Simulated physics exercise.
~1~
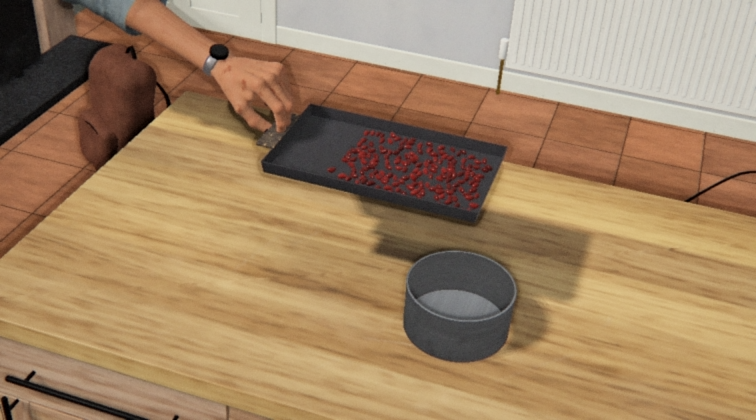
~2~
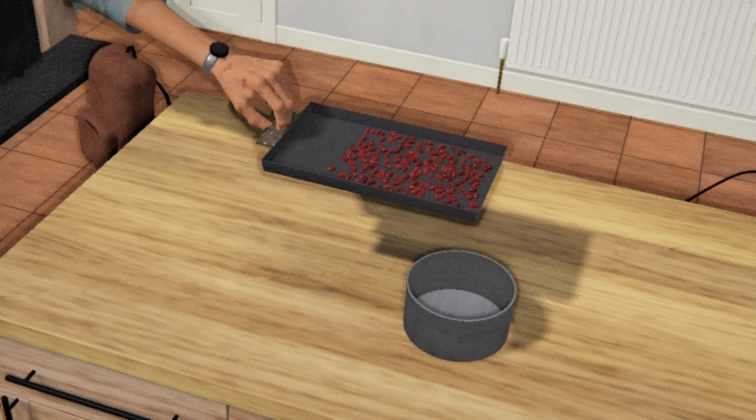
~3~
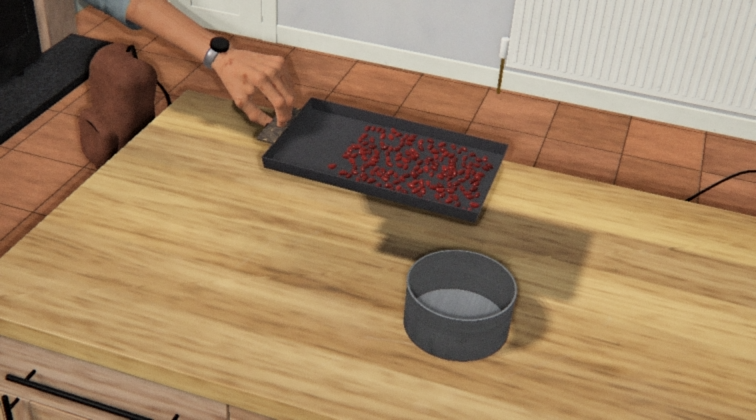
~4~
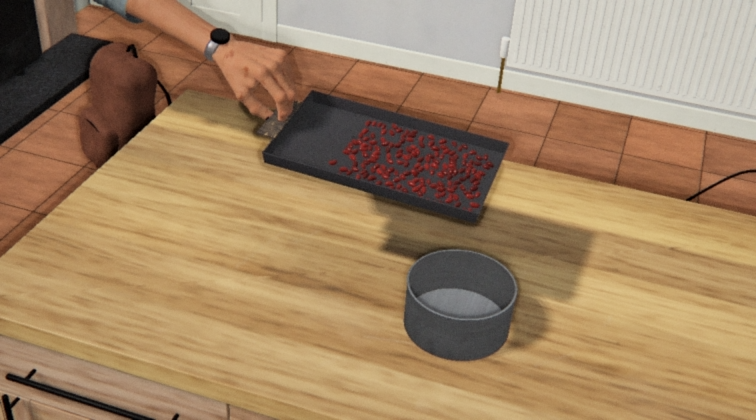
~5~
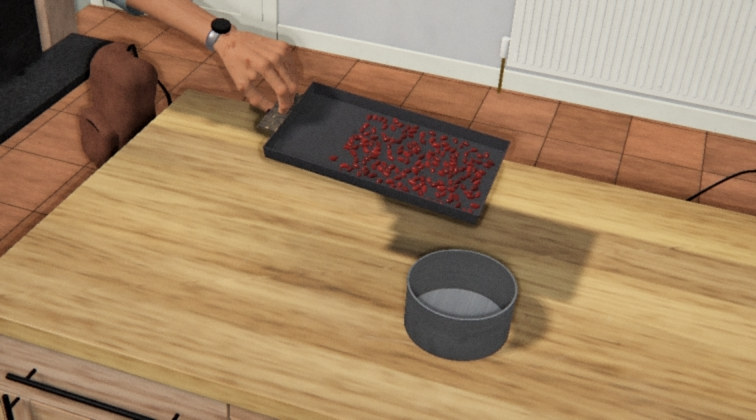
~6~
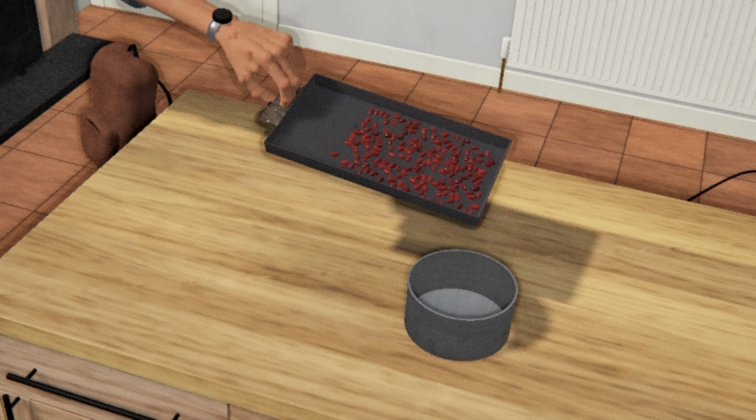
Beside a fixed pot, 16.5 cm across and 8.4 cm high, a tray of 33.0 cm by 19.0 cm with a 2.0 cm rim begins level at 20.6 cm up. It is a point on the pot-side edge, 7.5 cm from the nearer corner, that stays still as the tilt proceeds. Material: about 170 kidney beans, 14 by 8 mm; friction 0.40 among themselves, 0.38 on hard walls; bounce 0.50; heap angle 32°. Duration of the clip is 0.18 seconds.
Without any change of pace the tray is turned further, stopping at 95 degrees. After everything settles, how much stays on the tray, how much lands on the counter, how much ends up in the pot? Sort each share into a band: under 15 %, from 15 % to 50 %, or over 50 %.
Tray: Under 15 %; counter: Under 15 %; pot: Over 50 %.
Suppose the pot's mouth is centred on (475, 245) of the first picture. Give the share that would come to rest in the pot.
Roughly 0 percent would end up there.
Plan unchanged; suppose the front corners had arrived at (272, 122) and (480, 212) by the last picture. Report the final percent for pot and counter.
That works out as pot 35 and counter 65.
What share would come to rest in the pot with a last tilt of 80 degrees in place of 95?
It would be near 95 per cent.
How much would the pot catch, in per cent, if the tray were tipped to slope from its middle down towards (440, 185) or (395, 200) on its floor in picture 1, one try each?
That would be close to 60 per cent and then close to 90 per cent.
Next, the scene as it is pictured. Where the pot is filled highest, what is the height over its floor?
About 2.0 centimetres.
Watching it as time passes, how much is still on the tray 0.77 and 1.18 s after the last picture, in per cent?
Roughly 80 then 5.
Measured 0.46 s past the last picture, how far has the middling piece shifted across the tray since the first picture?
It has moved some 5 cm from its start.
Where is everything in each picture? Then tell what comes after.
The first frame shows tray tilt 0 degrees, front corners at (264, 161) and (476, 211); middle of the pieces at (417, 171); pot at (461, 284).
The second frame shows tray tilt 0 degrees, front corners at (264, 159) and (476, 211); middle of the pieces at (417, 170).
The third frame shows tray tilt 2 degrees, front corners at (264, 156) and (476, 211); middle of the pieces at (417, 169).
The fourth frame shows tray tilt 4 degrees, front corners at (265, 152) and (477, 212), lowest corner right front; middle of the pieces at (418, 166).
The fifth frame shows tray tilt 7 degrees, front corners at (266, 146) and (477, 214), lowest corner right front; middle of the pieces at (419, 164).
The sixth frame shows tray tilt 10 degrees, front corners at (267, 141) and (478, 216), lowest corner right front; middle of the pieces at (420, 162); pot at (463, 283).
Then, 0.46 s after the last picture, tilt 50 degrees; the tray holds 100 %, the pot 0 %.
Then, 0.77 s after the last picture, tilt 77 degrees; the tray holds 80 %, the pot 10 %.
Then, 1.18 s after the last picture, tilt 95 degrees; the tray holds 5 %, the pot 90 %.
In the end, tray 0 %, counter 0 %, pot 100 %.
